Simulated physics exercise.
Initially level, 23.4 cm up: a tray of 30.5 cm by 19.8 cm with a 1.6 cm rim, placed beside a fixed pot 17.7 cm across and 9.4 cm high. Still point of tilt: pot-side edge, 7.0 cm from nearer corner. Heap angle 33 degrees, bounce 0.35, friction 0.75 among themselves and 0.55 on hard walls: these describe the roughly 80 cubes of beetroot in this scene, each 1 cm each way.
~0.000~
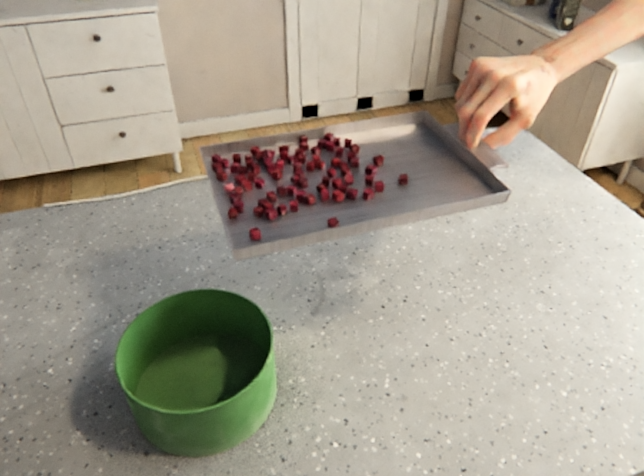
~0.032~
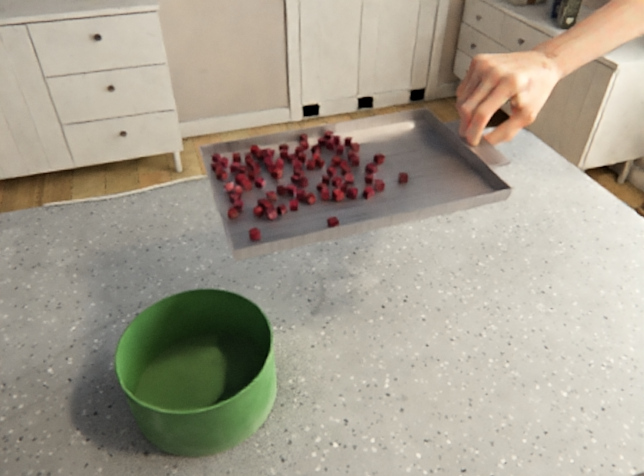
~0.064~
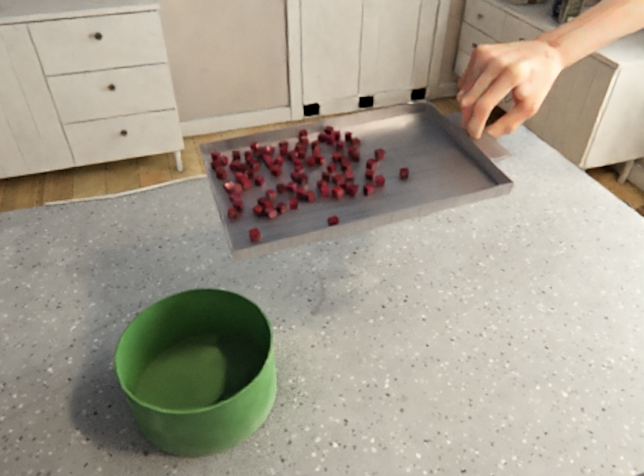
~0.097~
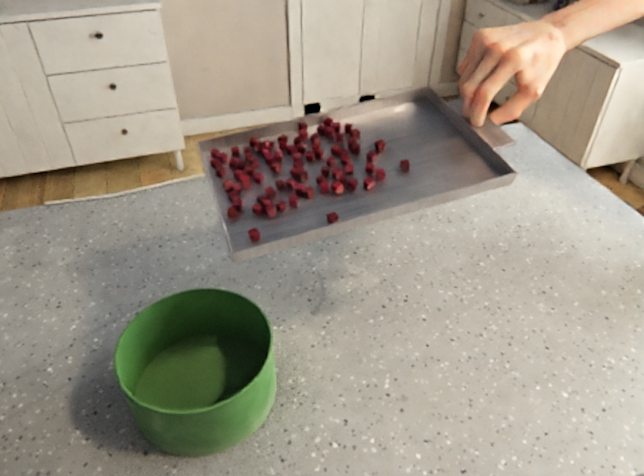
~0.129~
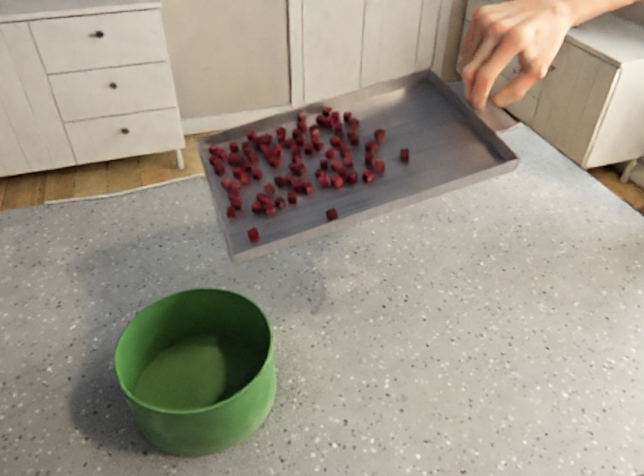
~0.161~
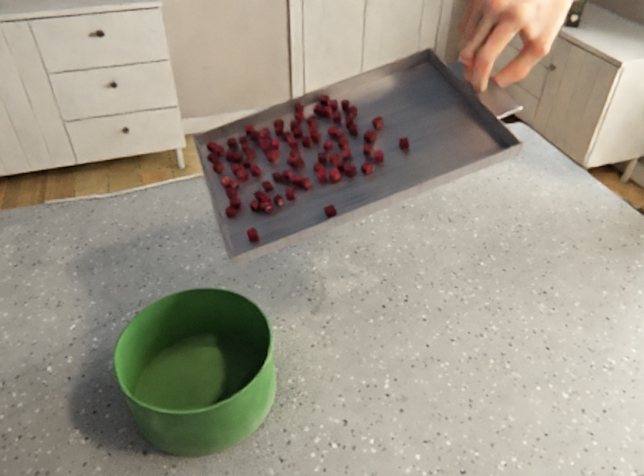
At first, a hand holds the right end of a level metal tray scattered with small dark red cubes, above a speckled counter with a green pot. The hand then lifts that end, slowly and then faster, tilting the tray down toward the left, while the cubes barely shift on it.
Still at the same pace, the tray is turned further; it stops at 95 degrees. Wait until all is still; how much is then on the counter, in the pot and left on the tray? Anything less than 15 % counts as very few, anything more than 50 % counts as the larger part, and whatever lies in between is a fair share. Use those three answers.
Counter: Very few. Pot: The larger part. Tray: Very few.
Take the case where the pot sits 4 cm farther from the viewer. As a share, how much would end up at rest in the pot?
I'd say some 70 per cent would end up there.
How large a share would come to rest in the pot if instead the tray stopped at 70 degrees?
Roughly 65 %.
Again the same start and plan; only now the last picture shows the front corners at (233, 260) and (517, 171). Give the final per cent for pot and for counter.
Pot 65; counter 25.
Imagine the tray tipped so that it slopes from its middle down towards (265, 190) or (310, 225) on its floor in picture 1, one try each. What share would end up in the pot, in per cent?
I'd put it at about 35 per cent for the first tilt and about 80 per cent for the second.
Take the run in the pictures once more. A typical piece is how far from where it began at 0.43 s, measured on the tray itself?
3 cm.
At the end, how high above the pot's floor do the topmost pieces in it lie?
Some 1.5 cm up.
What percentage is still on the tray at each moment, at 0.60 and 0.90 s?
The figures go 90 and then 5.
Then, at 0.43 s, tilt 56 degrees; the tray holds 100 %, the pot 0 %.
Then, at 0.60 s, tilt 82 degrees; the tray holds 90 %, the pot 0 %.
After 0.90 s, tilt 95 degrees; the tray holds 5 %, the pot 80 %.
By 2.0 s all is still; counter 5 %, pot 95 %, tray 0 %.
